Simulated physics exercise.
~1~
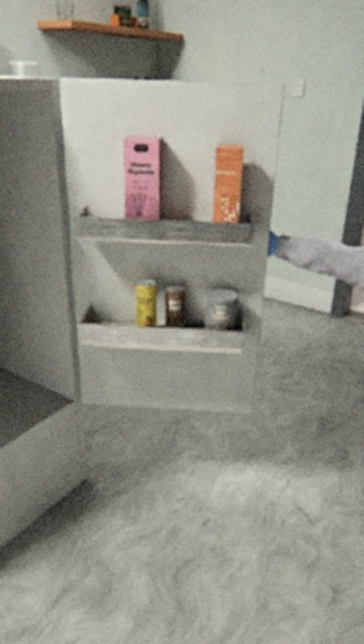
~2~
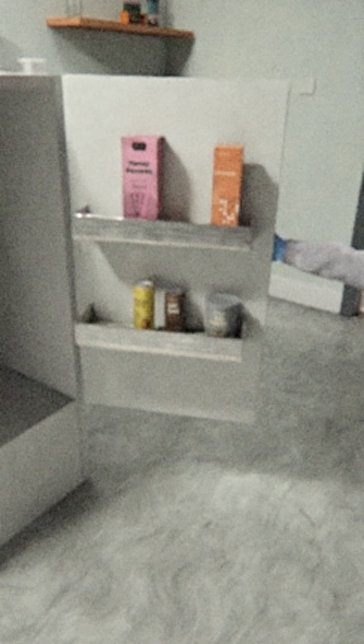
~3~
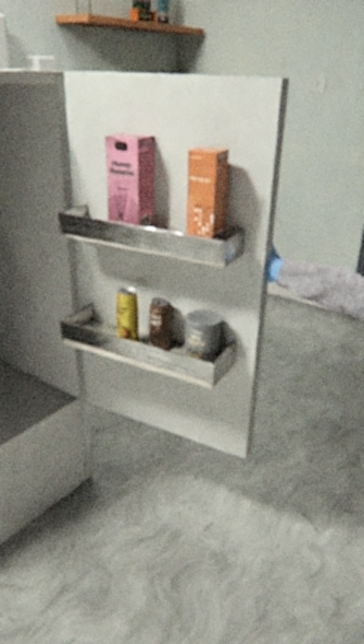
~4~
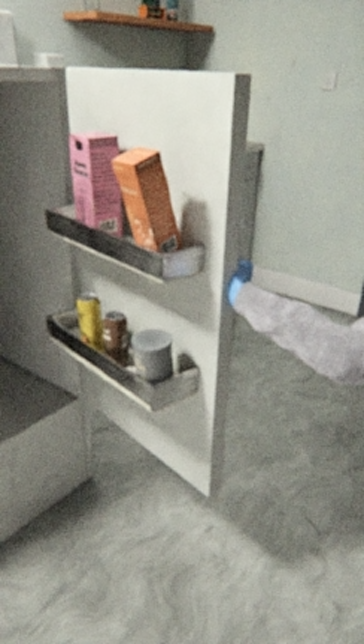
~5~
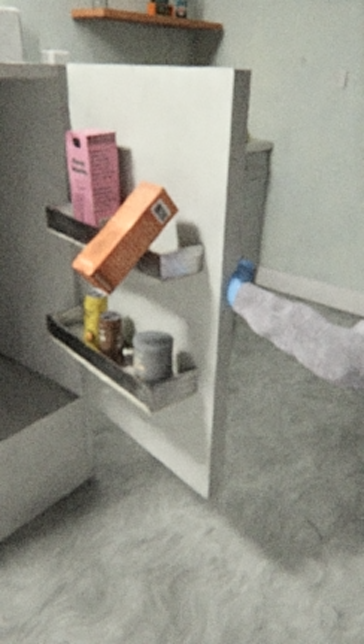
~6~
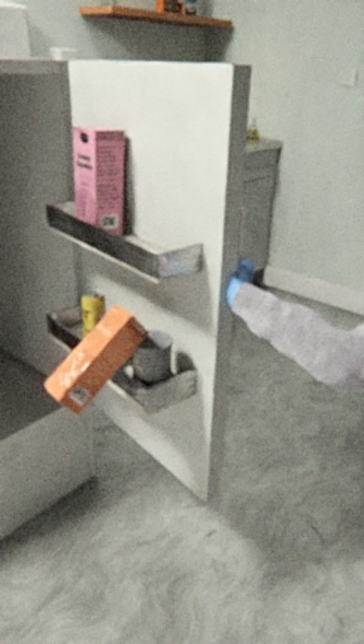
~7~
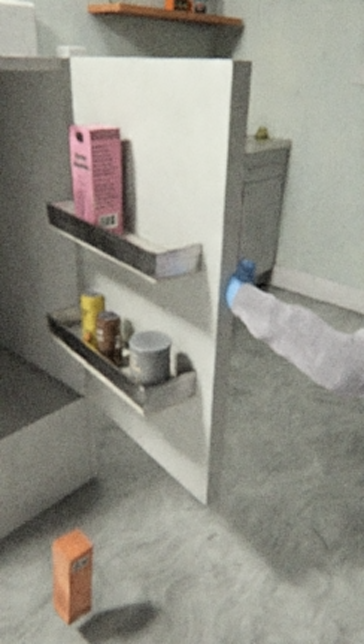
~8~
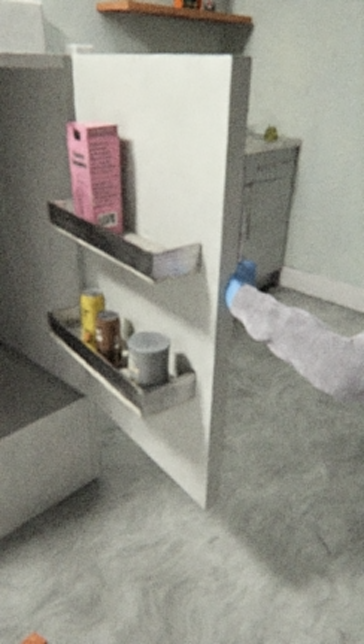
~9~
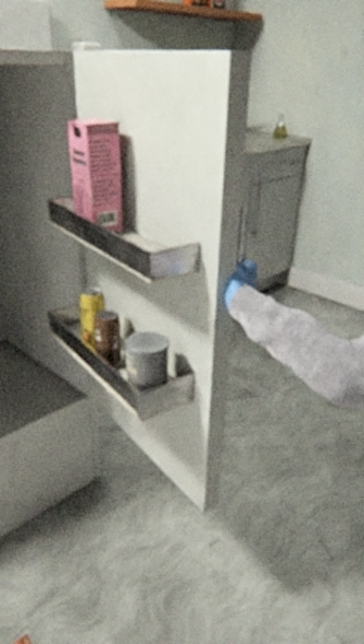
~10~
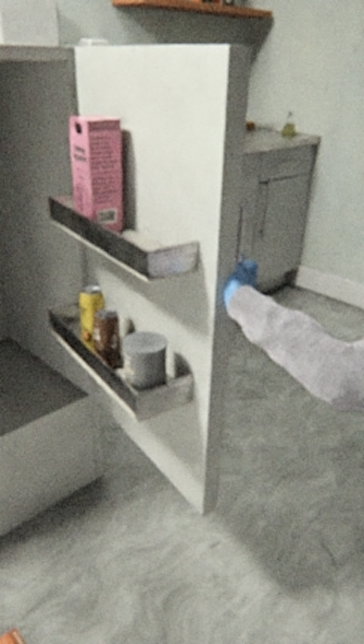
A pale cabinet door with two racks on its inside swings in a grey room with a swirled floor, seen from the front as the view drifts slightly sideways. The upper rack holds a pink carton at left and an orange carton at right; the lower holds a yellow can, a brown can and a grey tin. A blue-gloved, pale-sleeved arm at right holds the door's edge as it swings and stops. The orange carton tips, tumbles past the lower rack and drops to the floor. It slides toward the bottom left corner, barely visible, while the others stay upright.
